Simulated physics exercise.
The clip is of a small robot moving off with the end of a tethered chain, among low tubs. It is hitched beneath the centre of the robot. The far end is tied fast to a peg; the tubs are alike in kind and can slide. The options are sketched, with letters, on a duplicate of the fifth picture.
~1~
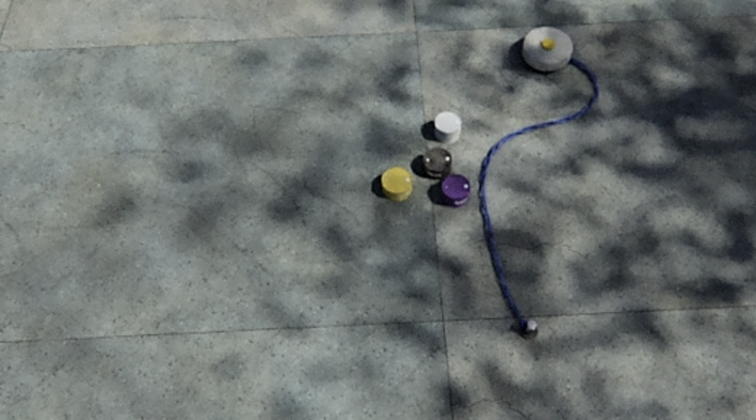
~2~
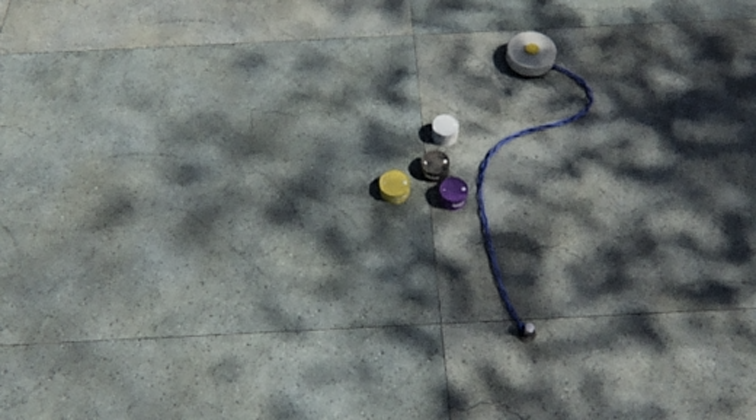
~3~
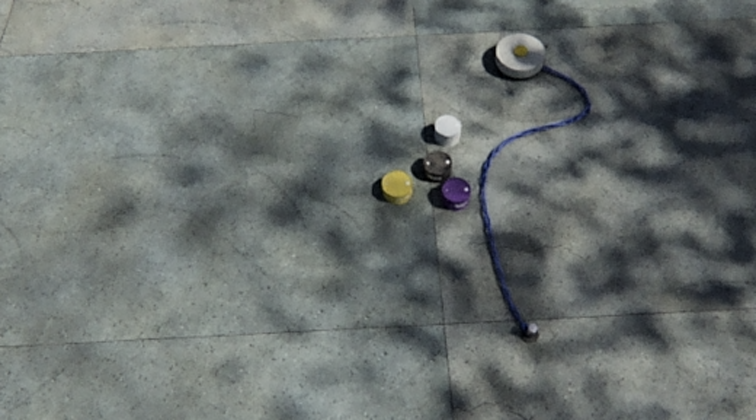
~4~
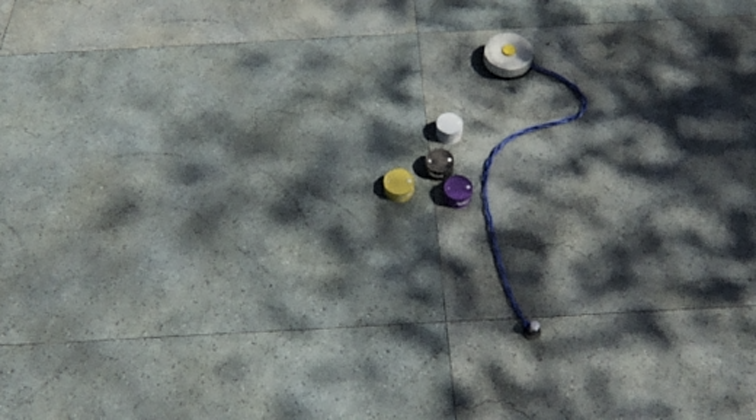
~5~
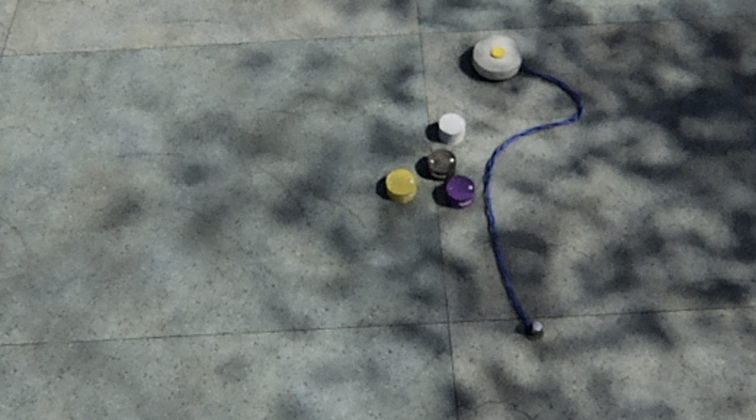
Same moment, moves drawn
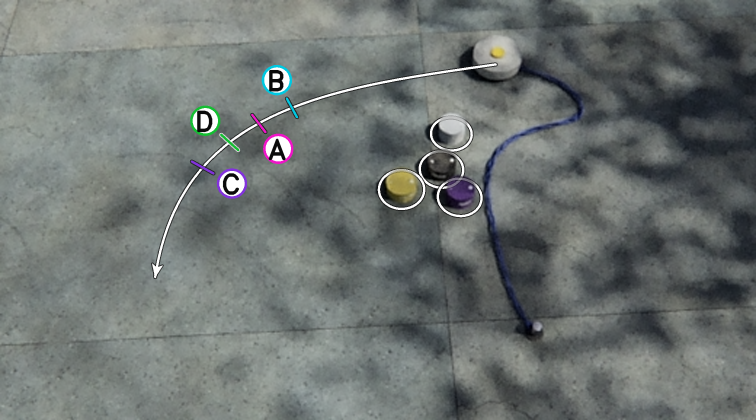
On sunlit, shadow-dappled paving, a small round robot trailing a blue cord moves slowly left.
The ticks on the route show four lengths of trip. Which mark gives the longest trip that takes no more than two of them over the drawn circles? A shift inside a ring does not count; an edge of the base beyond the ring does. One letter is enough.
The farthest stop within the limit is D.
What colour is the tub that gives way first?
The white tub.
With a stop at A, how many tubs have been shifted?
One.
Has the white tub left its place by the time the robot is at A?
Yes.
On the marked copy, A at (259, 123); B at (292, 108); C at (203, 168); D at (230, 142); the route from (496, 64) via (286, 110) to (155, 277).
Taking D. A third of the way, robot (400, 73).
Two thirds of the way, robot (304, 97).
When it is over, robot (228, 137); black tub (439, 169); white tub (412, 161); one over the rings.
As for the rest, A is within the limit but short; B is within the limit but short; C has four over the rings.
